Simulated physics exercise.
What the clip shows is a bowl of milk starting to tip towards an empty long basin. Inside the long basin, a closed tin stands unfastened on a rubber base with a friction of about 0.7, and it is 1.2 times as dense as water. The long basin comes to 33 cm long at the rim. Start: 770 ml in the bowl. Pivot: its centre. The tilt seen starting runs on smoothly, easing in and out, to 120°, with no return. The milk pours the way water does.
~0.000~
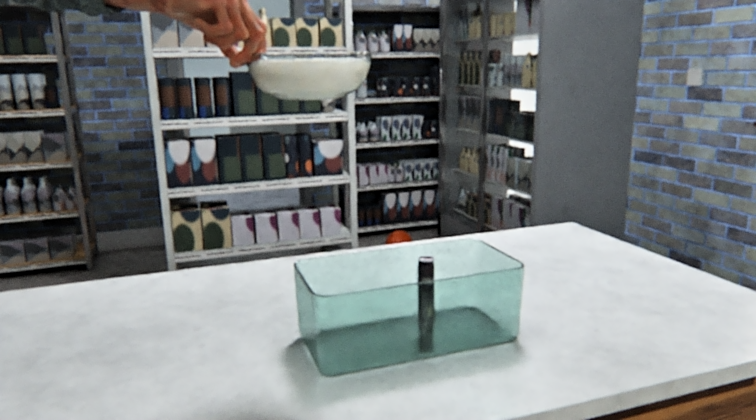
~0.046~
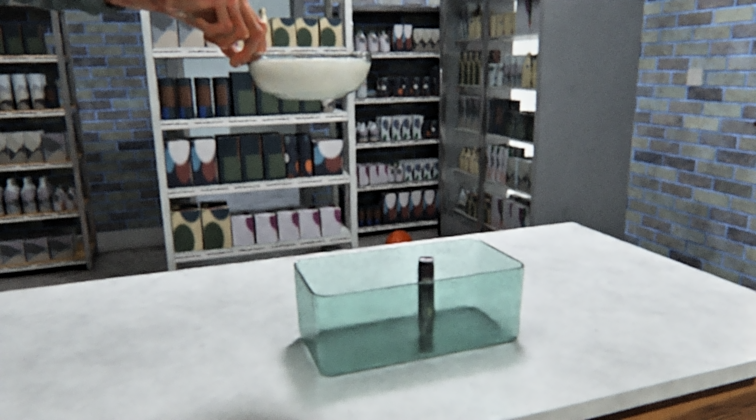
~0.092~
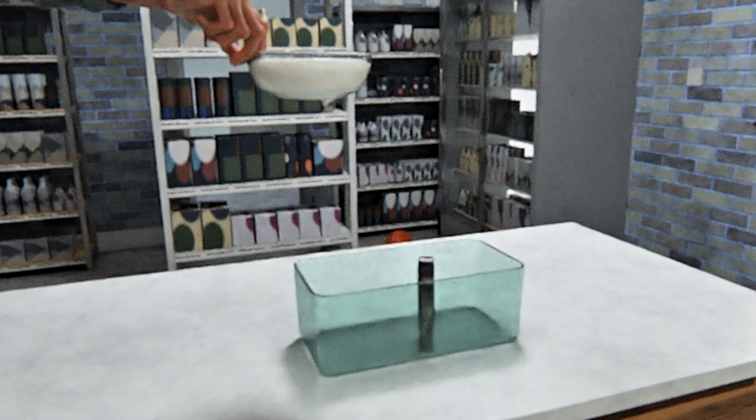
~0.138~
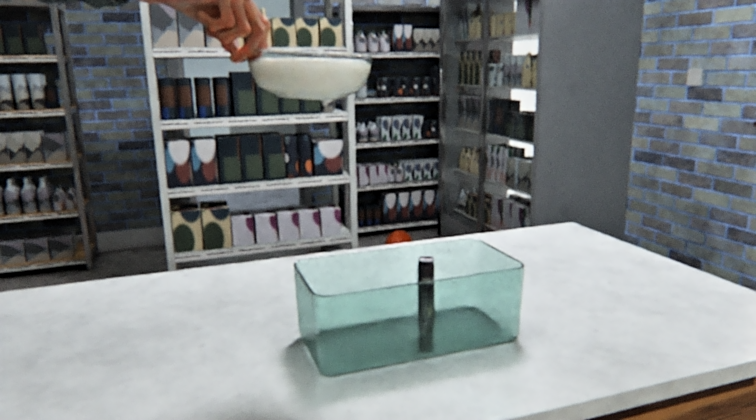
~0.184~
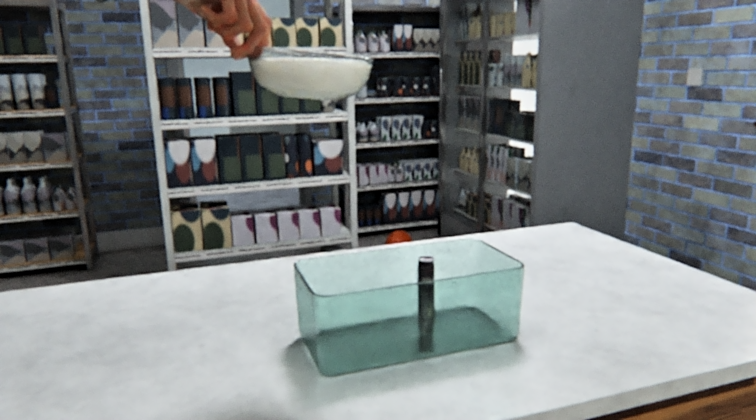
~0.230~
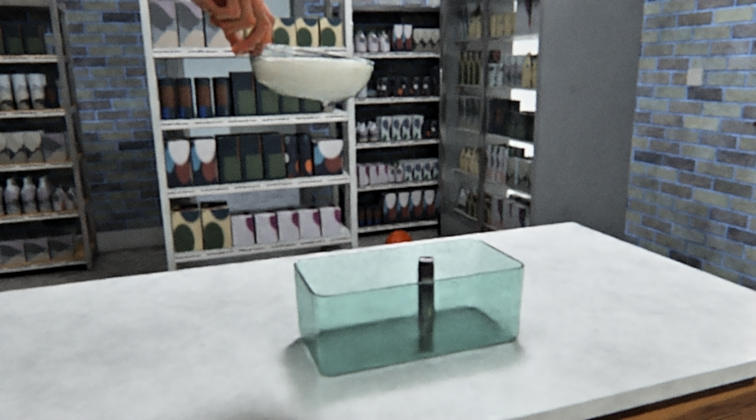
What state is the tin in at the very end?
My guess is it's going to stay on its base.
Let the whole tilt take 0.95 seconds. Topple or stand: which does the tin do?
Well, the tin simply holds firm.
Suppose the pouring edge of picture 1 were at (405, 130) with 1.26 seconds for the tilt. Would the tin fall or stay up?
Then it stays on its base.
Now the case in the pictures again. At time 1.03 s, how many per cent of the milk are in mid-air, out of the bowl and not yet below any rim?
About 8 per cent.
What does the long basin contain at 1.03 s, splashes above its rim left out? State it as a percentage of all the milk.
About 92 %.
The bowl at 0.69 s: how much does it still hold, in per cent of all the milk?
Roughly 24 %.
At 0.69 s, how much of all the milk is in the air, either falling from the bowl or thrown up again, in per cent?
Roughly 60 %.
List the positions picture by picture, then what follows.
The first picture shows tilt 0°; pouring edge (367, 55); surface from (249, 62) to (364, 60); the long basin's rim runs from (303, 279) to (500, 252); the tin's top is at (426, 262).
The second picture shows tilt 0°; pouring edge (367, 55); surface from (249, 62) to (364, 60).
The third picture shows tilt 2°; pouring edge (368, 56); surface from (250, 61) to (365, 61).
The fourth picture shows tilt 4°; pouring edge (368, 59); surface from (250, 60) to (365, 62).
The fifth picture shows tilt 6°; pouring edge (369, 61); surface from (251, 60) to (365, 63).
The sixth picture shows tilt 10°; pouring edge (369, 65); surface from (253, 60) to (367, 63).
By 0.69 s the tilt is 69° and 24 per cent is still to pour; the tin stands where it began.
By 1.03 s the tilt is 110° and 0 per cent is still to pour; the tin stands where it began.
By 1.38 s the tilt is 120° and 0 per cent is still to pour; the tin stands where it began.
By 1.76 s the tilt is 120° and 0 per cent is still to pour; the tin stands where it began.
At rest the tin stands where it began.
